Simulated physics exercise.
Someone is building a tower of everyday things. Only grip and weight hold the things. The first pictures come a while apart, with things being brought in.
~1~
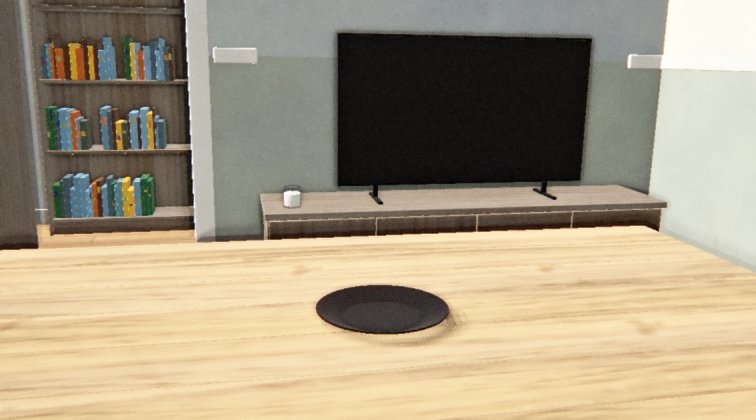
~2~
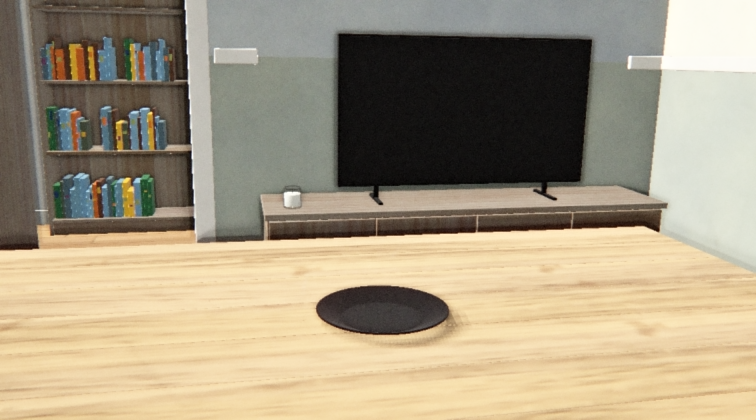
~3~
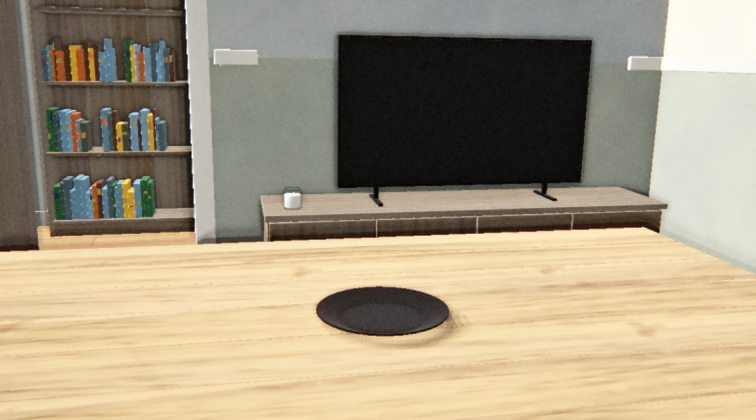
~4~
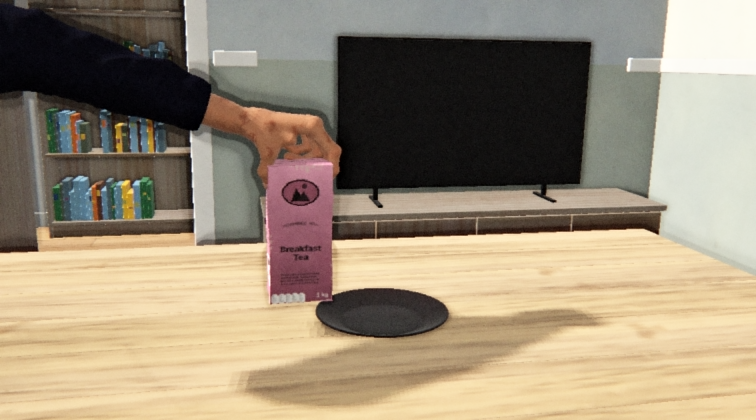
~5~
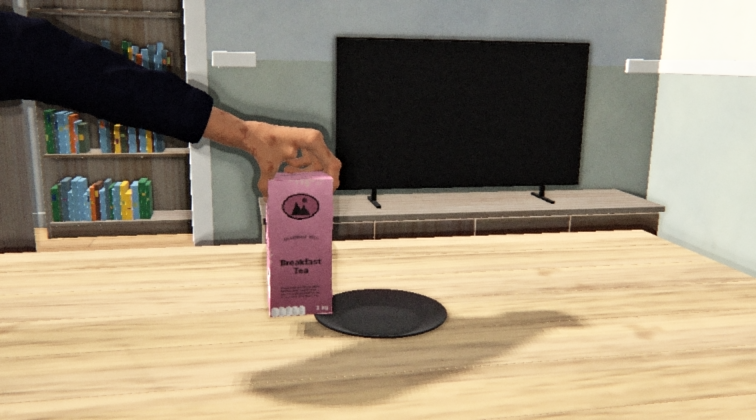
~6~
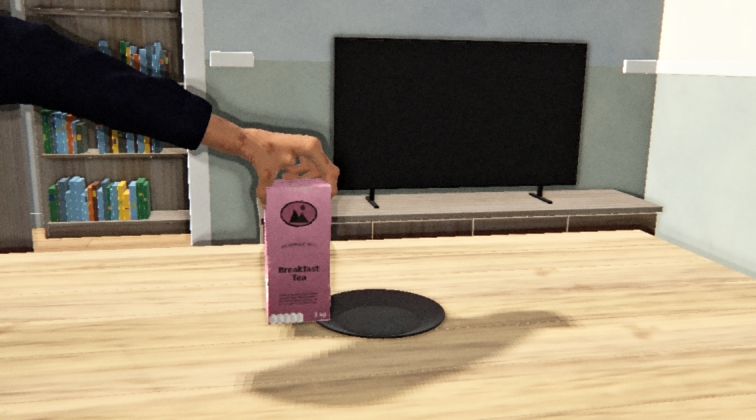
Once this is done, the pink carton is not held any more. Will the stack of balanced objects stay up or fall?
It ends up unbalanced.
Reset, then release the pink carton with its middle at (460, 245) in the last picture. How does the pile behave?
Topples.
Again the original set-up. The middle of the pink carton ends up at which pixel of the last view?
It ends near (191, 305).
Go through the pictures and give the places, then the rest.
The last thing is not in view yet; black plate (382, 312), in the first frame.
The last thing is not in view yet; black plate (382, 313), in the second frame.
The last thing is not in view yet; black plate (383, 314), in the third frame.
On its way; pink carton (299, 230); black plate (382, 316), in the fourth frame.
On its way; pink carton (299, 243); black plate (380, 316), in the fifth frame.
Set down, still held; pink carton (297, 250); black plate (378, 316), in the sixth frame.
Then, 0.40 s later than the last frame, pink carton tilted by 41° near (245, 262).
Then, 0.50 s later than the last frame, pink carton now fallen.
Then, 1.20 s later than the last frame, nothing new.
When it is over, fallen, pink carton; black plate as before. End places, in pixels of the last picture, pink carton near (191, 305). The pile gives way.
